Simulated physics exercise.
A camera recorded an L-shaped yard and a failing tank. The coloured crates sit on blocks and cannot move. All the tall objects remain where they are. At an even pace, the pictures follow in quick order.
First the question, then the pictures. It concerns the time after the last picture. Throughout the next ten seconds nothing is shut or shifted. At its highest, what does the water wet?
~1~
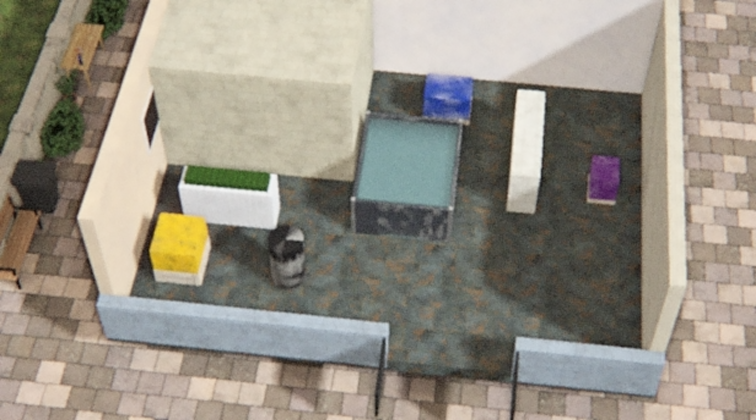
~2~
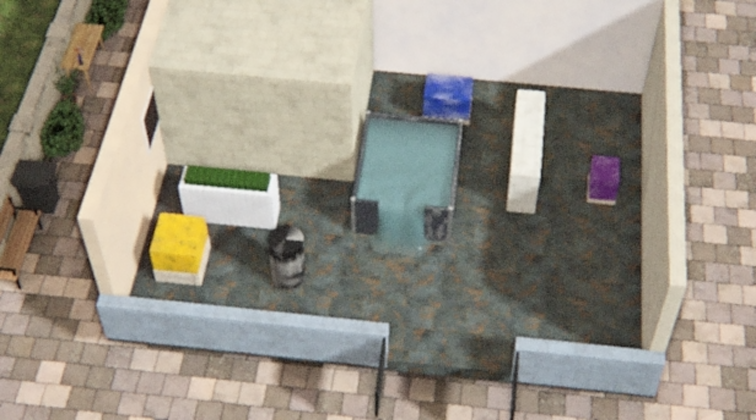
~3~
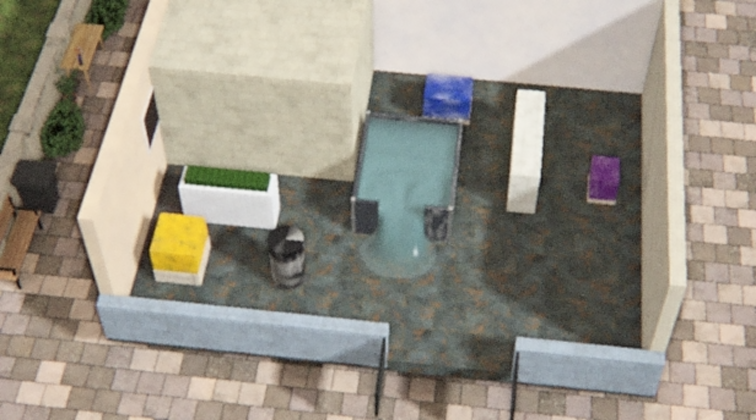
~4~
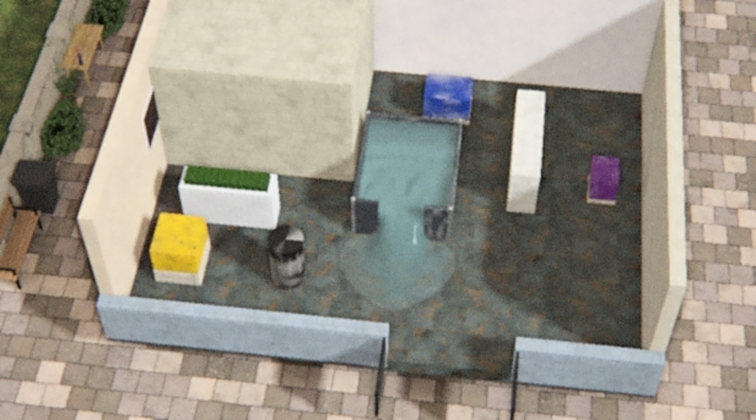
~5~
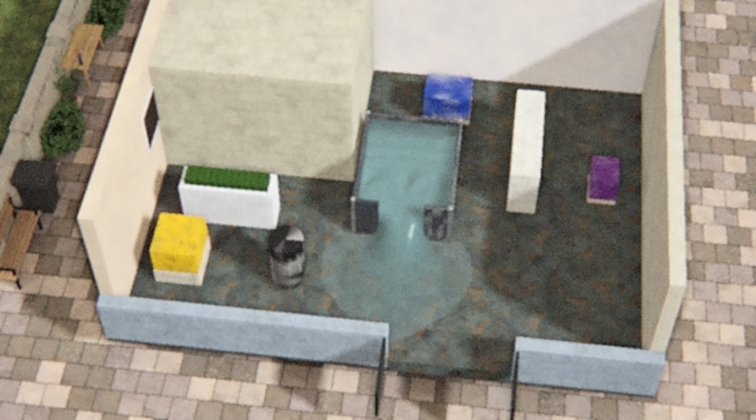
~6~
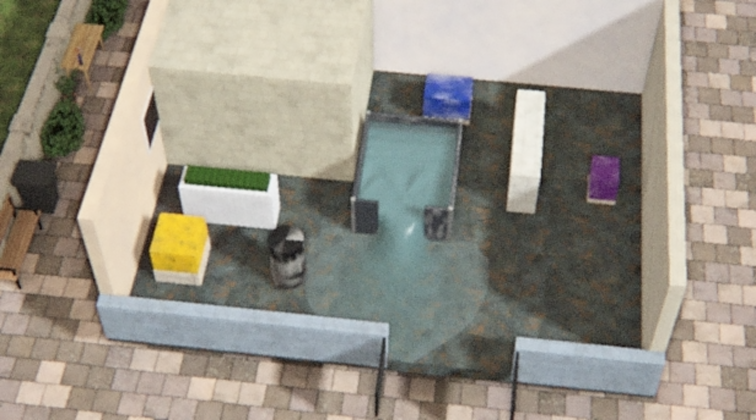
Outcome: The blue crate is out of reach. The purple crate is out of reach. The yellow crate is out of reach.
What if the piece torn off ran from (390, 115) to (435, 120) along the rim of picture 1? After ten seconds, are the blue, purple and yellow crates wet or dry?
Blue crate is reached; purple crate is reached; yellow crate is not reached.
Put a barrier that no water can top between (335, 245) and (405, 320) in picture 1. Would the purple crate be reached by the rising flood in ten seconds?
In short: Purple takes water.
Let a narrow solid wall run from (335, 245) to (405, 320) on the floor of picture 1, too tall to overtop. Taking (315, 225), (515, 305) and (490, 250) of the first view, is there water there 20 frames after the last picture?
Outcome by spot, in order - watered, watered, unwatered.
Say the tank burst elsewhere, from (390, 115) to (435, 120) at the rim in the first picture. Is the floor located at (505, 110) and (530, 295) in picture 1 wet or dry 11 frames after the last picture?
Well, the first one's sitting in a puddle and the next one's spared.
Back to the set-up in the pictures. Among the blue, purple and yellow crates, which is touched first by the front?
Answer: That's the crate marked yellow.
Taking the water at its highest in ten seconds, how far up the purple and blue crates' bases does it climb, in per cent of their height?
Around 20 in a hundred for the first and 0 in a hundred for the second.
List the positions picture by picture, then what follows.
The first picture shows the open tank at (408, 163) is whole and still.
In the second picture, water pours out at (401, 223) and has run to (374, 245).
In the third picture, water pours out at (401, 225) and has run to (384, 274).
In the fourth picture, water pours out at (401, 225) and has run to (382, 305).
In the fifth picture, the front is at a hidden place, out from the gap at (401, 226).
In the sixth picture, water pours out at (401, 225) and has run to a hidden place.
A moment on, water covers 20 % of the floor; the blue crate not reached, the purple crate not reached, the yellow crate not reached.
Next, water covers 30 % of the floor; the blue crate not reached, the purple crate not reached, the yellow crate water round its plinth.
Then, water covers 40 % of the floor; the blue crate not reached, the purple crate not reached, the yellow crate water round its plinth.
Later, water covers 55 % of the floor; the blue crate not reached, the purple crate water round its plinth, the yellow crate water round its plinth.
In the end, water covers 60 % of the floor; the blue crate stayed above the water, the purple crate stayed above the water, the yellow crate stayed above the water.
